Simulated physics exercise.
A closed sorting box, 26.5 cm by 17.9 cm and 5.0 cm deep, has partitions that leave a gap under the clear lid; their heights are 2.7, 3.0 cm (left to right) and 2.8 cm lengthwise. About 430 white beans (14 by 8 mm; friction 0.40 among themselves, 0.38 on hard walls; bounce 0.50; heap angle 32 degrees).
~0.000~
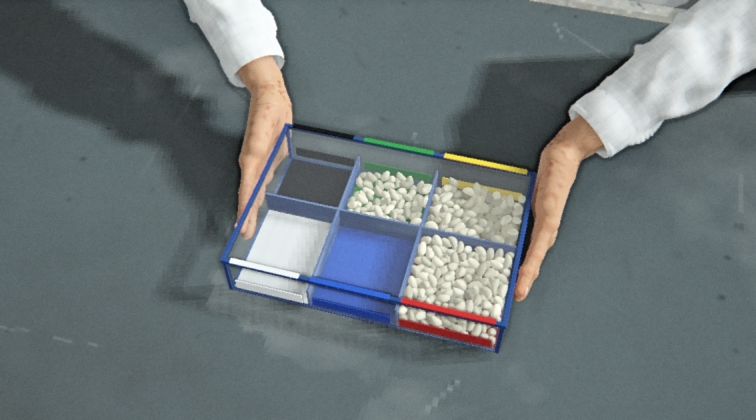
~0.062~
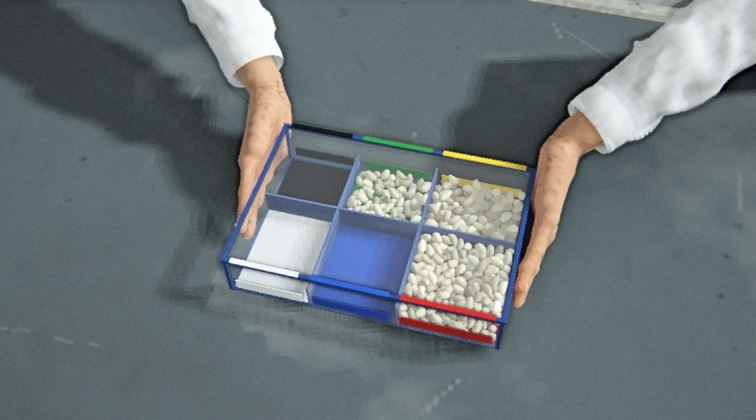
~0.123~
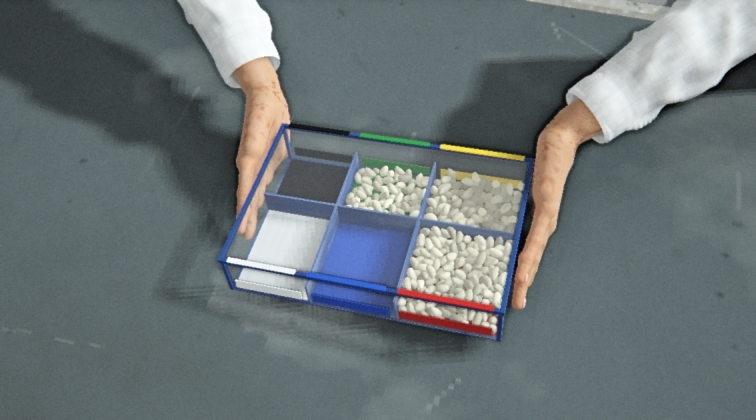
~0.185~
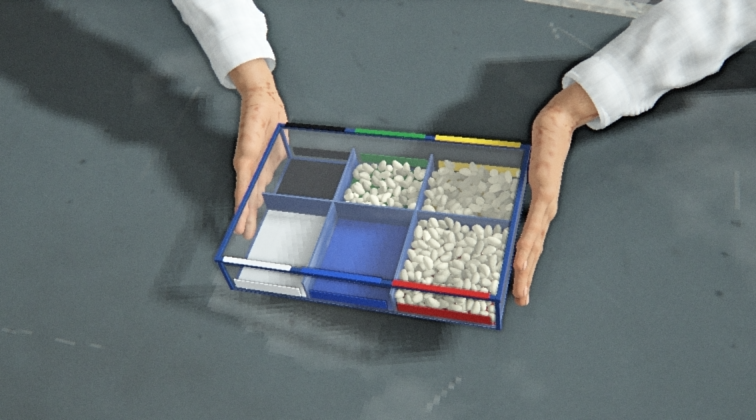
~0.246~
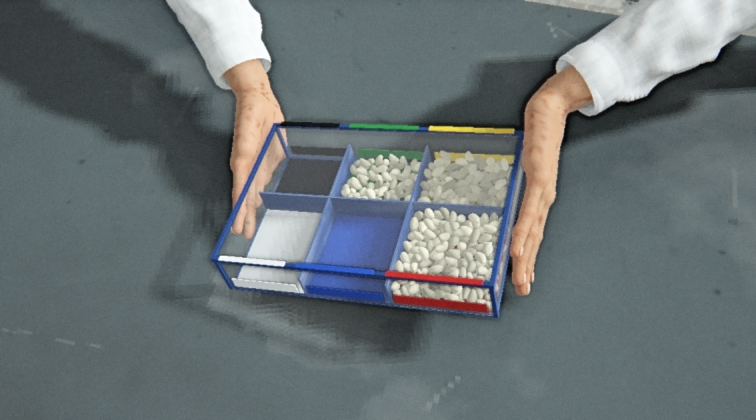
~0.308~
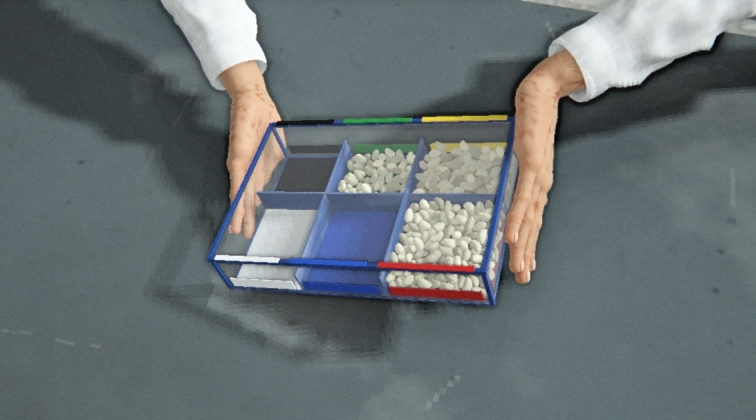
Two hands slowly tilt a clear-lidded box of white beans down toward the left.
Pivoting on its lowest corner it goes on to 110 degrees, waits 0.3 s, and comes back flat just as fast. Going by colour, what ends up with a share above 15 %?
Red: Under, blue: Under, green: Under, yellow: Under, white: Over, black: Over.
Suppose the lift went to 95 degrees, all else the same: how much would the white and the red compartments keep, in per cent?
Then: White 45, red 5.
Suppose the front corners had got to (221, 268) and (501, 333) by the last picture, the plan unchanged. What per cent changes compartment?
In that case some 50 per cent.
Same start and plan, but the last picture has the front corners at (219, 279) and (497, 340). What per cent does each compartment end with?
Red 75; blue 20; green 0; yellow 0; white 5; black 0.
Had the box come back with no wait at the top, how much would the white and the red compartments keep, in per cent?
In that case white 55, red 0.
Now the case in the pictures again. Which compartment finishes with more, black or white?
The white one has more.
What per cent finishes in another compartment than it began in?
About 100 per cent.
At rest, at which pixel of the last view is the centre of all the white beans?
Around (287, 211).
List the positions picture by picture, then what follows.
The first frame shows box tilt 0 degrees, front corners at (226, 259) and (502, 323); red 50 %, green 20 %, yellow 35 %.
The second frame shows box tilt 1 degrees, front corners at (225, 259) and (502, 320).
The third frame shows box tilt 4 degrees, front corners at (223, 259) and (500, 310), lowest corner left front.
The fourth frame shows box tilt 8 degrees, front corners at (220, 258) and (496, 297), lowest corner left front.
The fifth frame shows box tilt 12 degrees, front corners at (216, 258) and (490, 284), lowest corner left front.
The sixth frame shows box tilt 16 degrees, front corners at (212, 257) and (482, 270), lowest corner left front; red 50 %, green 20 %, yellow 35 %. The box's pace is about 65 degrees a second.
After 1.96 s, tilt 110 degrees; blue 5 %, green 5 %, white 45 %, black 40 %.
Then, at 3.05 s, tilt 55 degrees; white 55 %, black 45 %.
After 4.12 s, tilt 0 degrees; white 55 %, black 45 %.
By 4.4 s all is still; red 0 %, blue 0 %, green 0 %, yellow 0 %, white 55 %, black 45 %.
